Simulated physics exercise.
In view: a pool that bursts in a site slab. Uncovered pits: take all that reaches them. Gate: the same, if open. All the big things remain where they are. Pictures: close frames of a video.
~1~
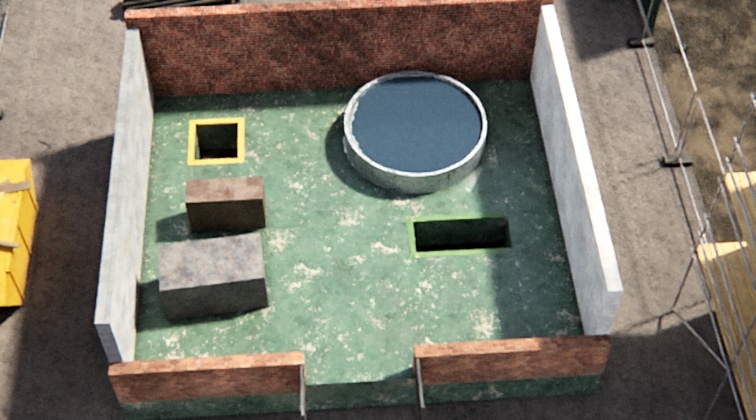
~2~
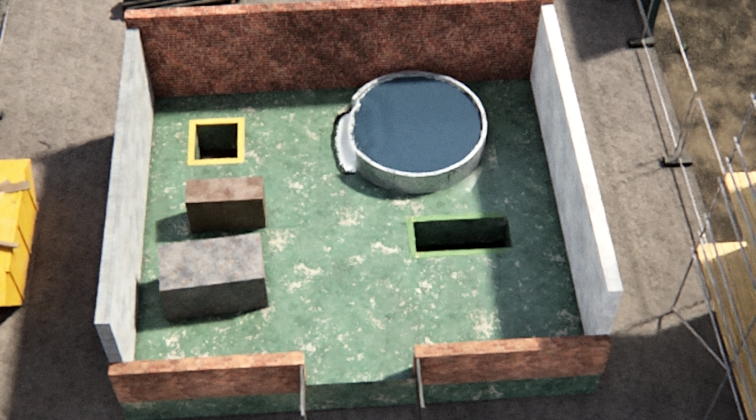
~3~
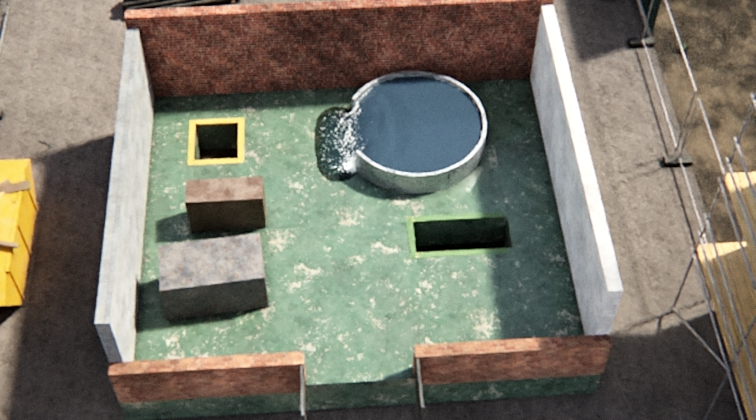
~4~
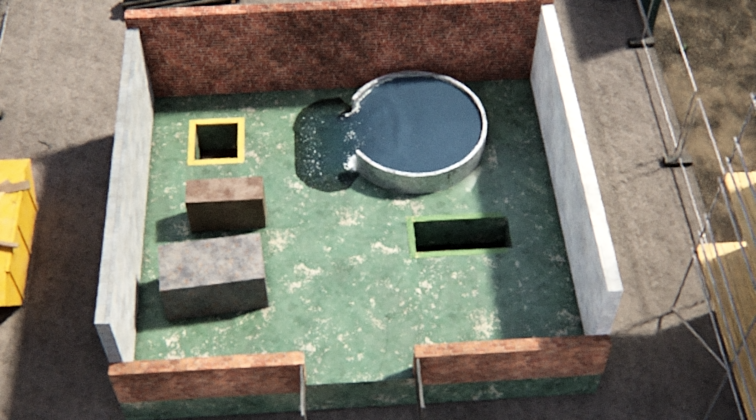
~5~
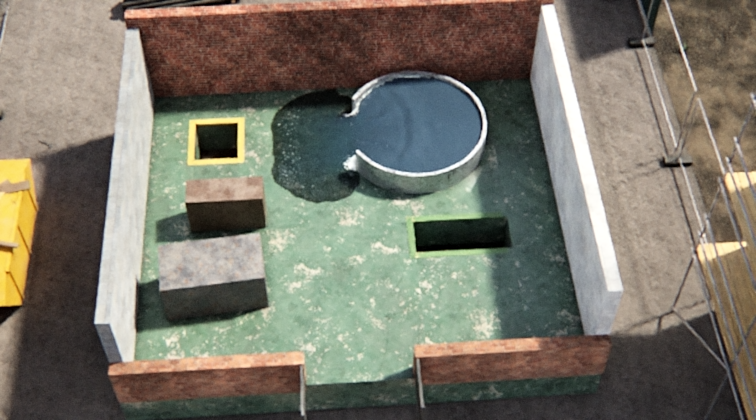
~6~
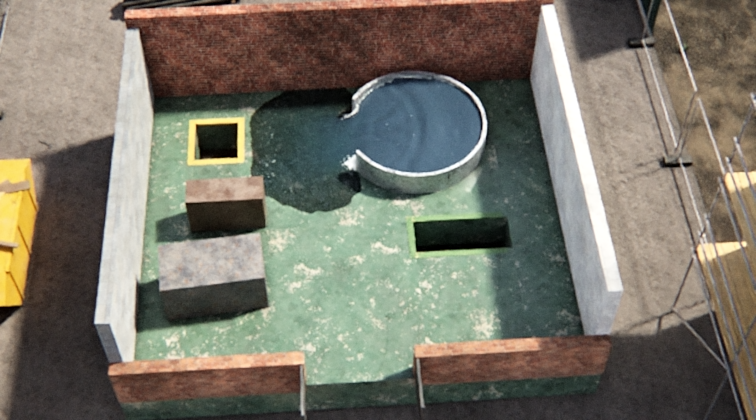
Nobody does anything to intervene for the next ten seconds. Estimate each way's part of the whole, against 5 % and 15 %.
At the end, gate: Smaller than five per cent. Yellow pit: Greater than fifteen per cent. Green pit: Smaller than five per cent.
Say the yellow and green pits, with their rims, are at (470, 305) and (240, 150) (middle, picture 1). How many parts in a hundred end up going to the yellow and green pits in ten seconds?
Yellow 0 %; green 45 %.
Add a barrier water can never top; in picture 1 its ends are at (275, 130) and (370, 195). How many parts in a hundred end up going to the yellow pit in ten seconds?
The yellow pit takes 25 per cent.
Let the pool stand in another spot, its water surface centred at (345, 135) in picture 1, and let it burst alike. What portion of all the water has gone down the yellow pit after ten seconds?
I'd put the yellow pit at 55 per cent of the whole.
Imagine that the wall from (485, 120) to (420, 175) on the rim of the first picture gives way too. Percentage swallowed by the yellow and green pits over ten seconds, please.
Estimates in per cent: Yellow 0, green 45.
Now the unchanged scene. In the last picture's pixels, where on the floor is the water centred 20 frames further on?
Close to (328, 149).
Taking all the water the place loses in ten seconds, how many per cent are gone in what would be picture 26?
It comes to around 30 per cent.
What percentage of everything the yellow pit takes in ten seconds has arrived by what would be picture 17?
About 15 per cent.
A moment on, water covers 20 % of the floor; the gate 0 %, the yellow pit 2 %, the green pit 0 %.
Next, water covers 25 % of the floor; the gate 0 %, the yellow pit 6 %, the green pit 0 %.
Then, water covers 35 % of the floor; the gate 0 %, the yellow pit 13 %, the green pit 0 %.
Later, water covers 45 % of the floor; the gate 0 %, the yellow pit 28 %, the green pit 0 %.
In the end, water covers 65 % of the floor; the gate 1 %, the yellow pit 42 %, the green pit 0 %.
